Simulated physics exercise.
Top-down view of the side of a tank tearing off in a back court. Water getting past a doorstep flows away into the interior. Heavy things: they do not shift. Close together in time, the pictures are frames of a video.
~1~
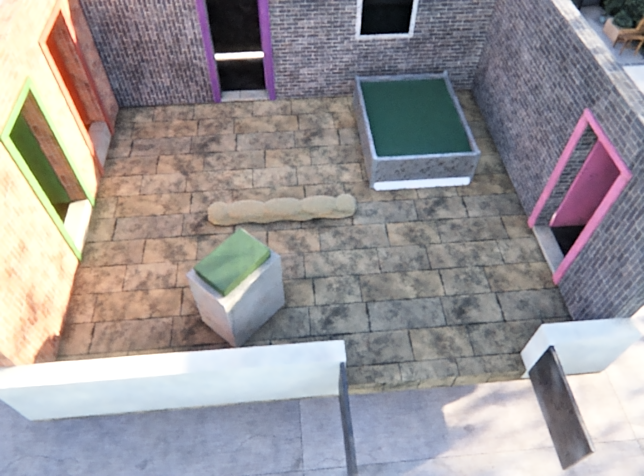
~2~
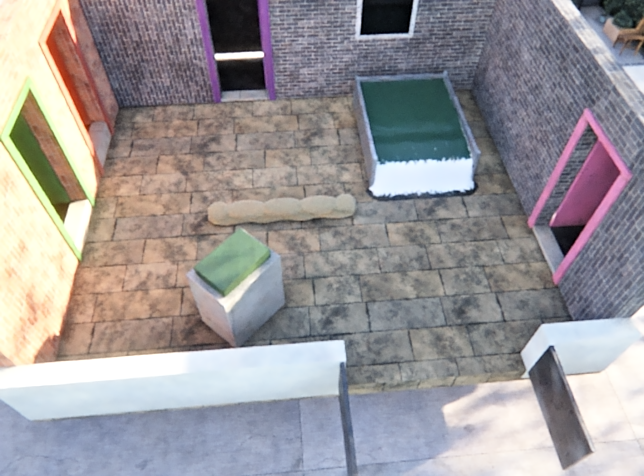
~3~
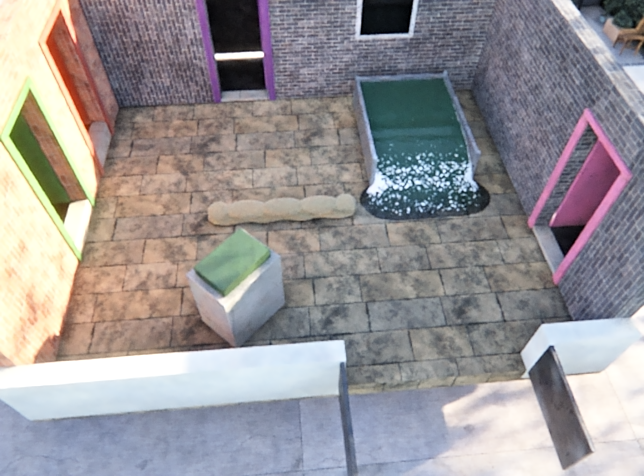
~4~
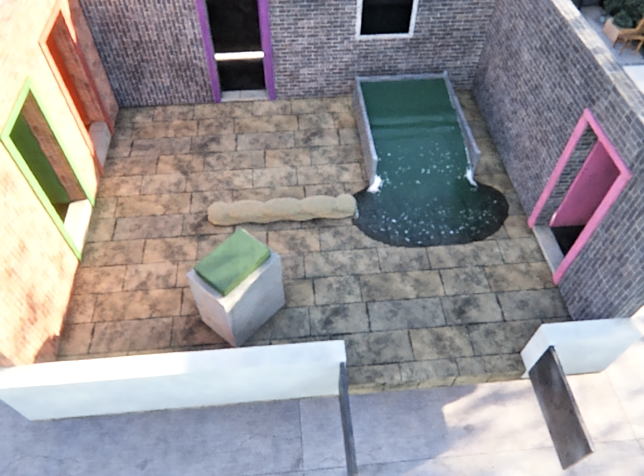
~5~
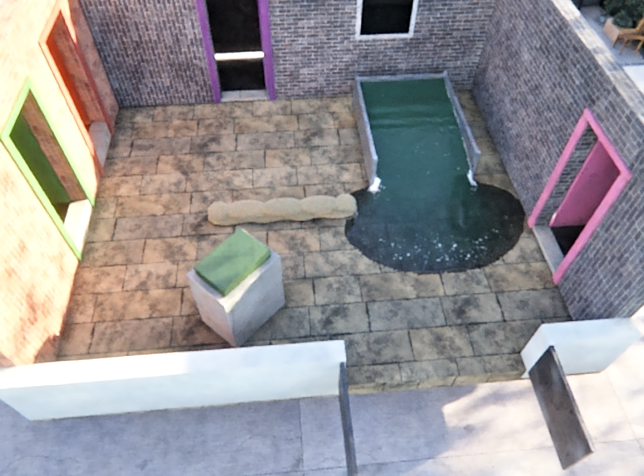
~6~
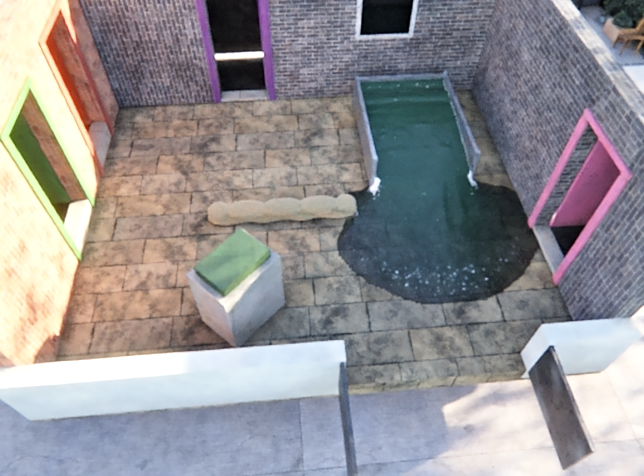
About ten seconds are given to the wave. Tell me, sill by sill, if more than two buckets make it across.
In order: The purple door respects the limit for sure, the red door respects the limit for sure, the pink door breaks the limit for sure, the green door respects the limit for sure.
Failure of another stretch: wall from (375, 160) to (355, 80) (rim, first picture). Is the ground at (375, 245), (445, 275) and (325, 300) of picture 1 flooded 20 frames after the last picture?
Taking the spots in turn: Untouched, untouched and untouched.
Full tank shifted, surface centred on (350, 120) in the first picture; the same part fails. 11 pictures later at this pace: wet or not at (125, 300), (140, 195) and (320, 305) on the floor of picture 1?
Spared, hit, hit.
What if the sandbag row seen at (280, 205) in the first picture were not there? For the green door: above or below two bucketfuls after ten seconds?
Finding: Green door is within bounds.
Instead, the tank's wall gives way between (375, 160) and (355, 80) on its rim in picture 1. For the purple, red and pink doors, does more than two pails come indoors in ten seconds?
So, taking them in turn: Purple door tops the limit, red door doesn't reach it, pink door doesn't reach it.
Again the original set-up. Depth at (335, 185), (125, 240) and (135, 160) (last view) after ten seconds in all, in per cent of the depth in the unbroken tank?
In the order asked, some 0, 4 and 2 in a hundred.
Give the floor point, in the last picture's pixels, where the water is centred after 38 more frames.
My guess is about (389, 251).
A moment on, water covers 30 % of the floor; the purple door not reached, the red door not reached, the pink door wet at the sill, nothing in, the green door not reached.
Next, water covers 30 % of the floor; the purple door not reached, the red door not reached, the pink door under two buckets in, the green door not reached.
Then, water covers 35 % of the floor; the purple door not reached, the red door not reached, the pink door over two buckets in, the green door not reached.
Later, water covers 40 % of the floor; the purple door not reached, the red door not reached, the pink door over two buckets in, the green door wet at the sill, nothing in.
In the end, water covers 60 % of the floor; the purple door not reached, the red door not reached, the pink door over two buckets in, the green door wet at the sill, nothing in.
